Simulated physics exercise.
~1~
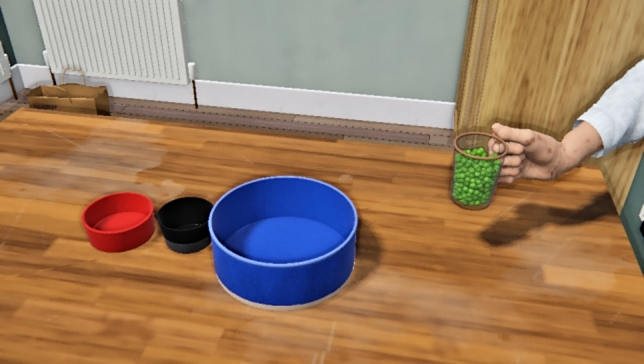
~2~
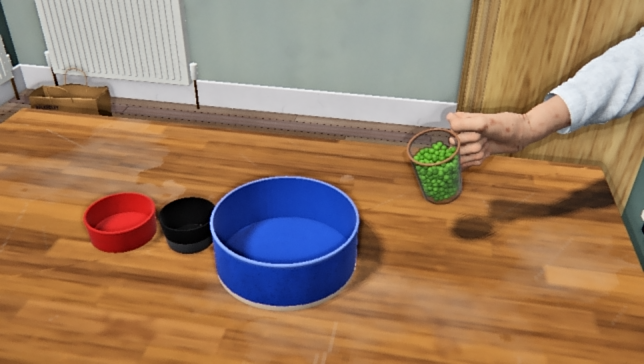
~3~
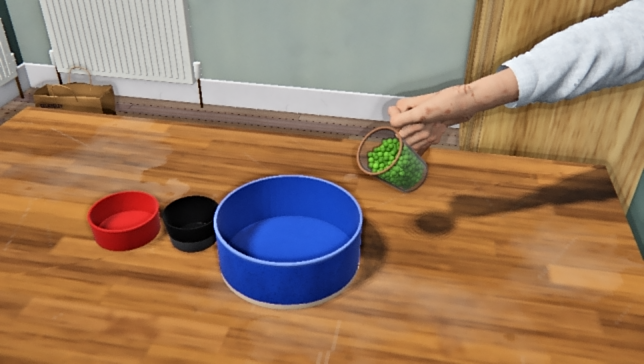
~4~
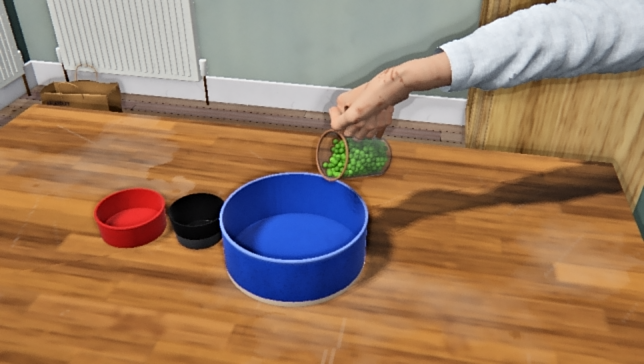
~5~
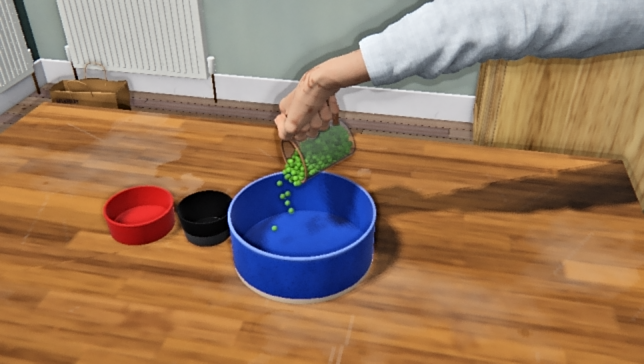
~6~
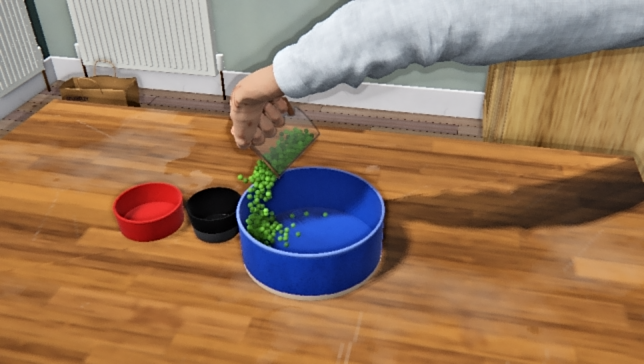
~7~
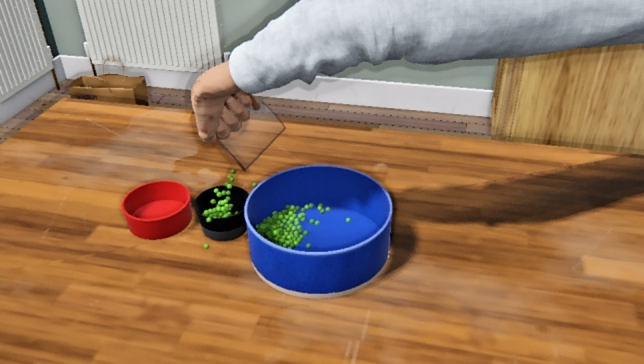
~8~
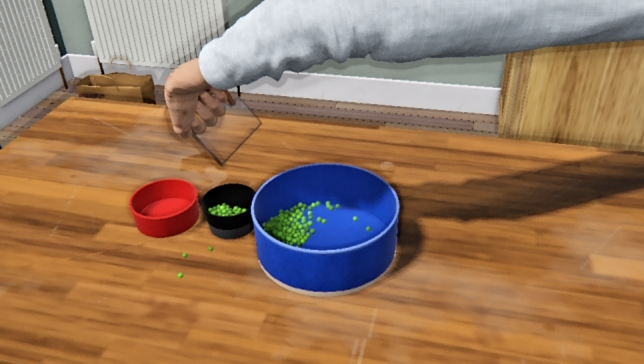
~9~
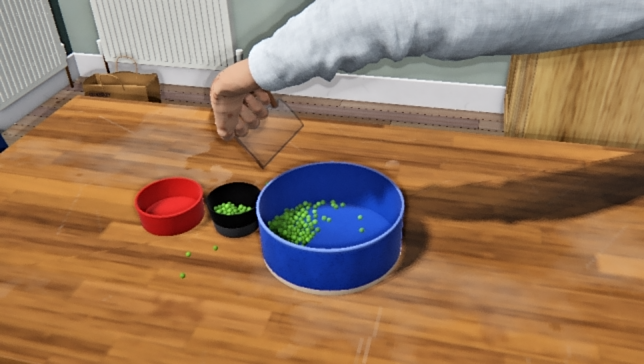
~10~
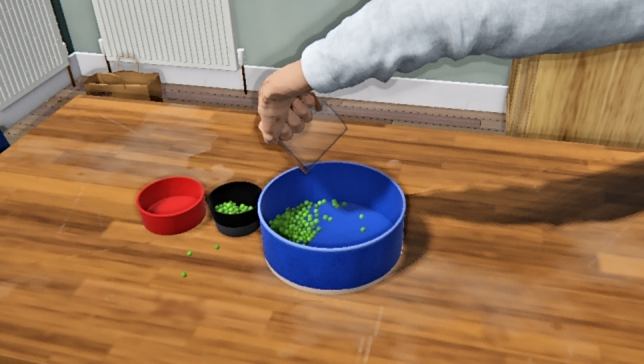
On a wooden tabletop, a hand tips a glass of green peas leftward, filling blue and black dishes unevenly and scattering a few outside.
